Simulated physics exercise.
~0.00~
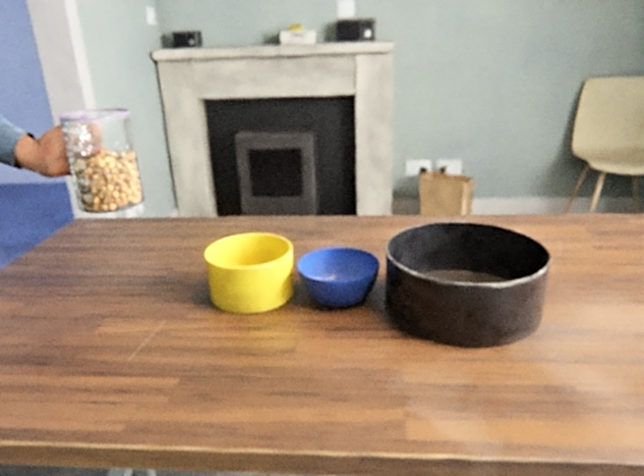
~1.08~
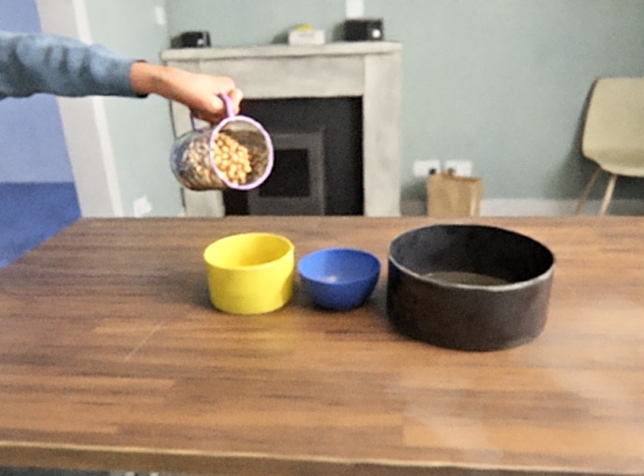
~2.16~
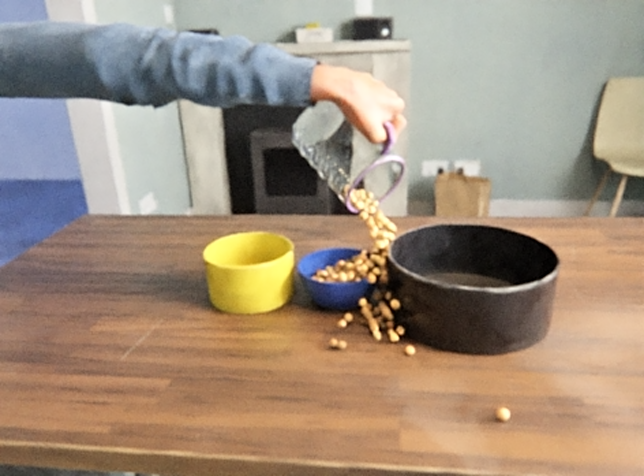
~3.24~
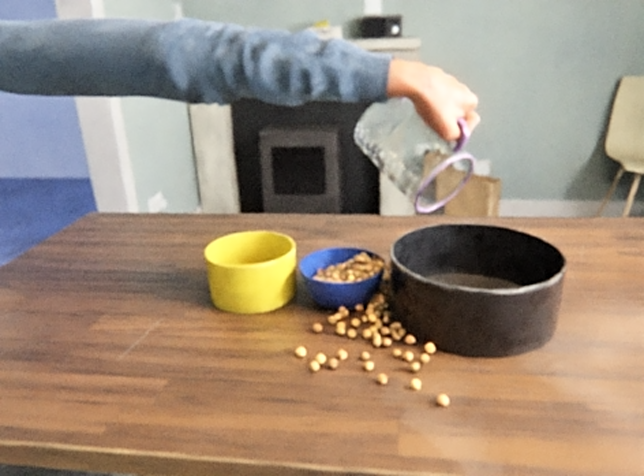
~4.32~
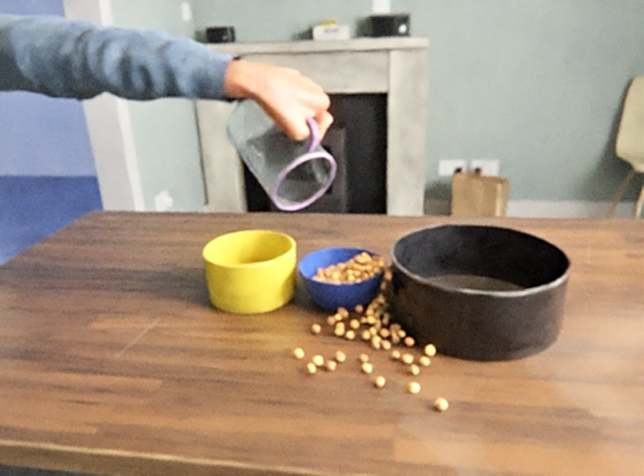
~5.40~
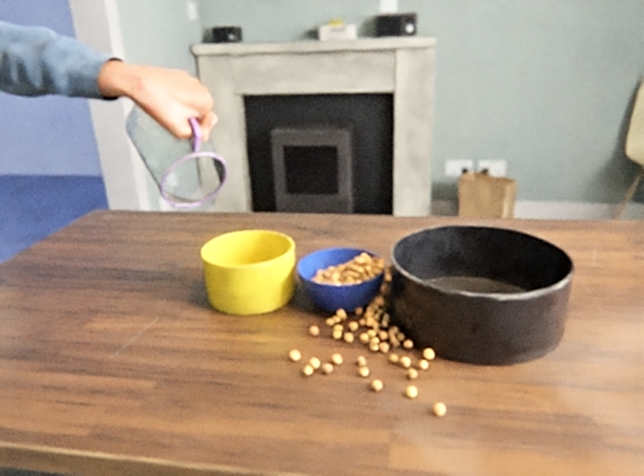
A hand in a blue sleeve holds a clear jug of small round tan pieces, with a purple rim, at the left of a wooden table seen from the front and slightly above. On the table stand a yellow pot, a small blue bowl and a wide black pot, with a fireplace behind. The arm carries the jug right, tipping it until the pieces pour into and around the blue bowl. The emptied jug moves further right, then back left, still tipped. The blue bowl ends heaped, with many pieces scattered on the table before it.
